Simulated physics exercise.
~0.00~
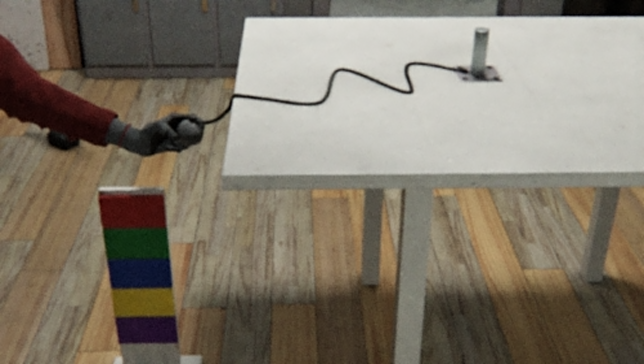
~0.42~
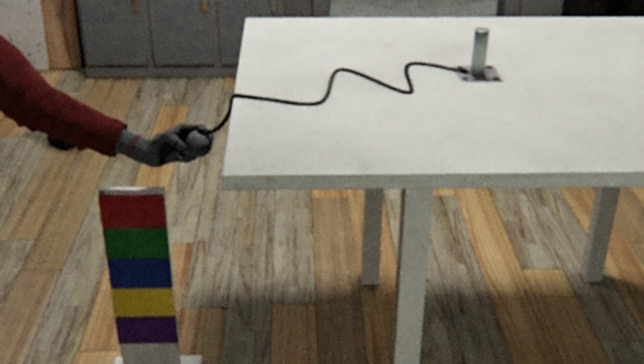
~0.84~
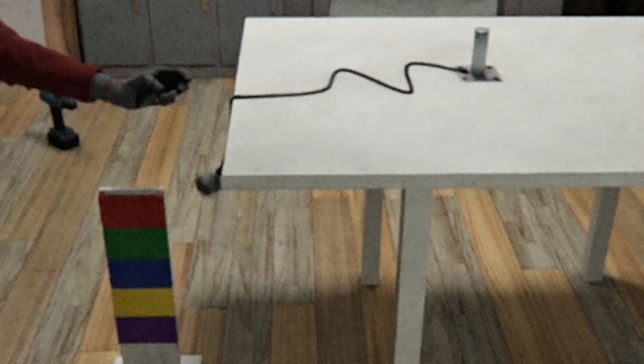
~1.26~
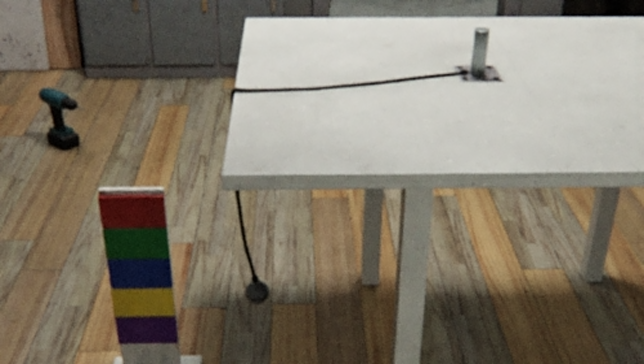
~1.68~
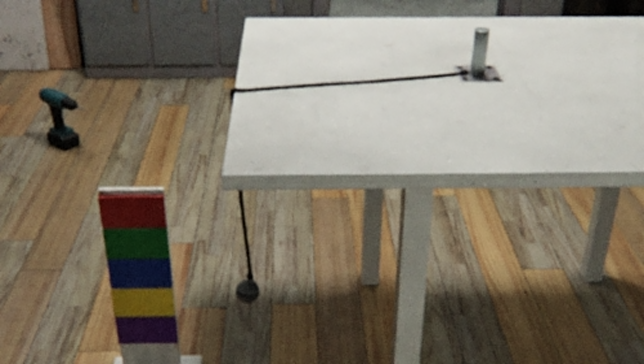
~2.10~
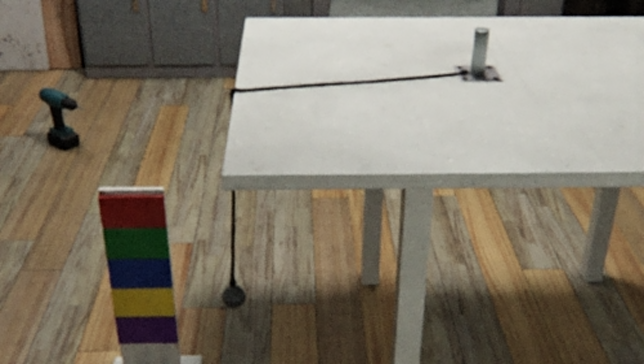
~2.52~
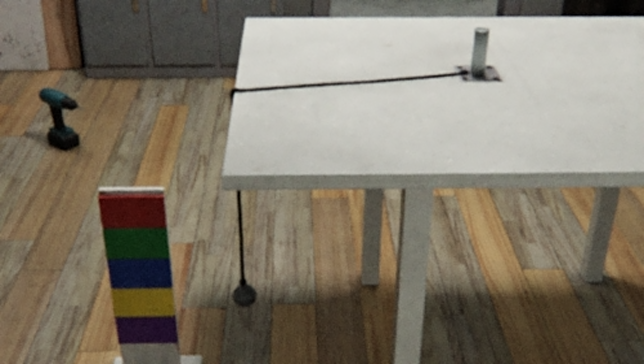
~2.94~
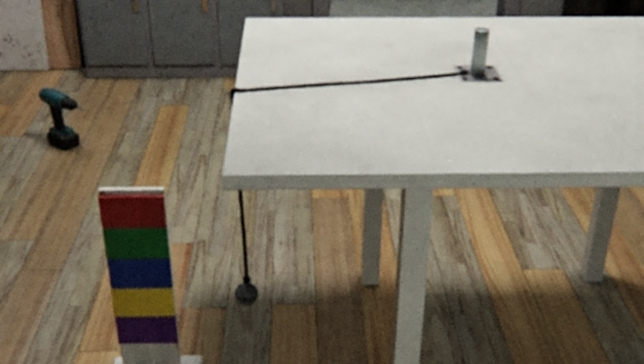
A grey ball on a lead drops from a hand, swings, and hangs level with yellow.
